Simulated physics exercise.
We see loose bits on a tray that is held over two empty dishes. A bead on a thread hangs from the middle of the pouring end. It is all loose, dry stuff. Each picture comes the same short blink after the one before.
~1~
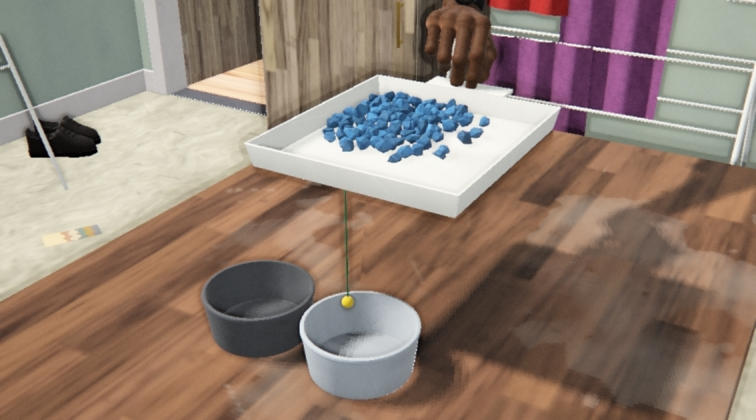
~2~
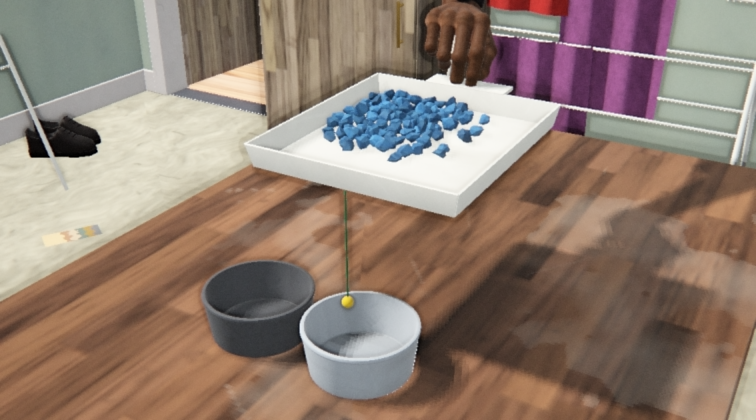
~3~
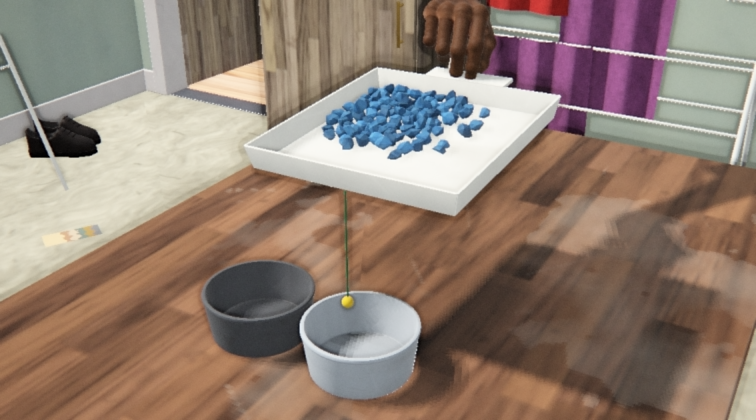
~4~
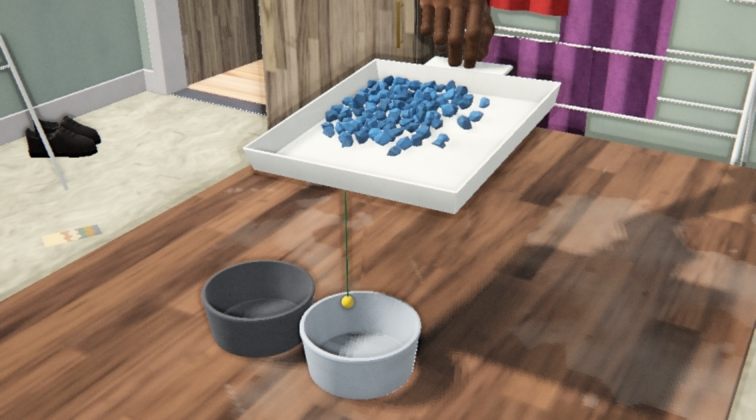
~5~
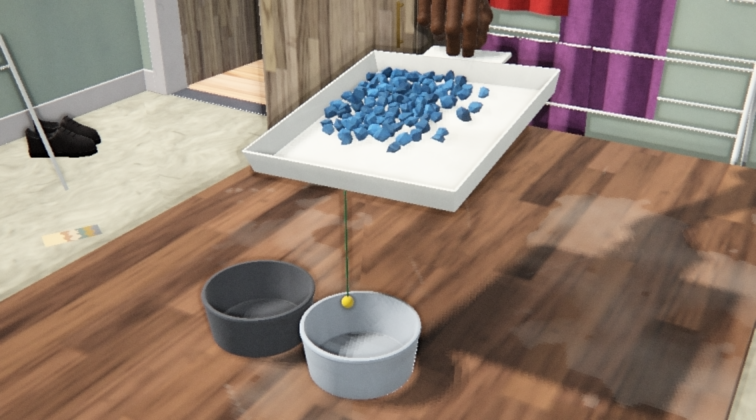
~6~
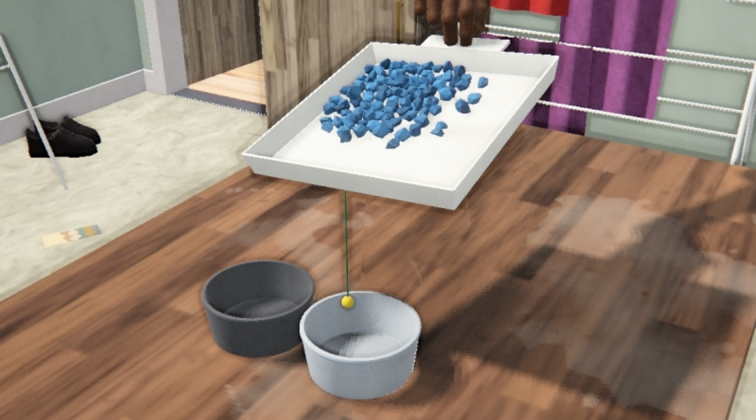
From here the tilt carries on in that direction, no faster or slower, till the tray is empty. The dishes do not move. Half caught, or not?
In the dishes lies over half of it.
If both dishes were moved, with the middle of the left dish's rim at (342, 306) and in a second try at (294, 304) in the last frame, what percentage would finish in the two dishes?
First some 0, then 70 per cent.
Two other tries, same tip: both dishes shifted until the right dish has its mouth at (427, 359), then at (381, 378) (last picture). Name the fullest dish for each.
In turn: Left; the dish on the left.
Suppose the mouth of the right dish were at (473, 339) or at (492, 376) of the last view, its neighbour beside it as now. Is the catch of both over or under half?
The first try: Below a half. The second: Under half.
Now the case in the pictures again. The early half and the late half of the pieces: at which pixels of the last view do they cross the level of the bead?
First near (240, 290), later near (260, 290).
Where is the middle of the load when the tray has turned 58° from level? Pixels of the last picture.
Roughly at (294, 146).
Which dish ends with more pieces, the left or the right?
That is the dish on the left.
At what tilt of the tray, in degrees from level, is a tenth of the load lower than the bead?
At some 75 degrees.
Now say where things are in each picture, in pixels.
Corners of the pouring end at (252, 142) and (455, 192), level; middle of the load at (400, 117), aquarium stones; left dish at (225, 332); right dish at (329, 372); bead on its thread at (348, 302), in the first frame.
Corners of the pouring end at (252, 143) and (455, 191), level; middle of the load at (400, 115), in the second frame.
Corners of the pouring end at (251, 145) and (455, 190), tipped barely, lowest at the left corner; middle of the load at (400, 111), in the third frame.
Corners of the pouring end at (251, 147) and (453, 189), tipped a little, lowest at the left corner; middle of the load at (399, 104), in the fourth frame.
Corners of the pouring end at (250, 149) and (452, 187), tipped a little, lowest at the left corner; middle of the load at (398, 98), in the fifth frame.
Corners of the pouring end at (249, 152) and (451, 186), tipped a little, lowest at the left corner; middle of the load at (396, 91); left dish at (225, 332); right dish at (329, 372), in the sixth frame.
Soon after the last picture, tray tipped steeply; nearly all on the tray; a stray few in the air.
A little later, tray tipped right over; about a quarter on the tray; about a third in the left dish; a small part outside both; about a quarter in the air.
Later still, tray tipped past a quarter turn; a stray few in the right dish; most in the left dish; about a quarter outside both.
At rest, tray tipped past a quarter turn; a stray few in the right dish; most in the left dish; about a quarter outside both.
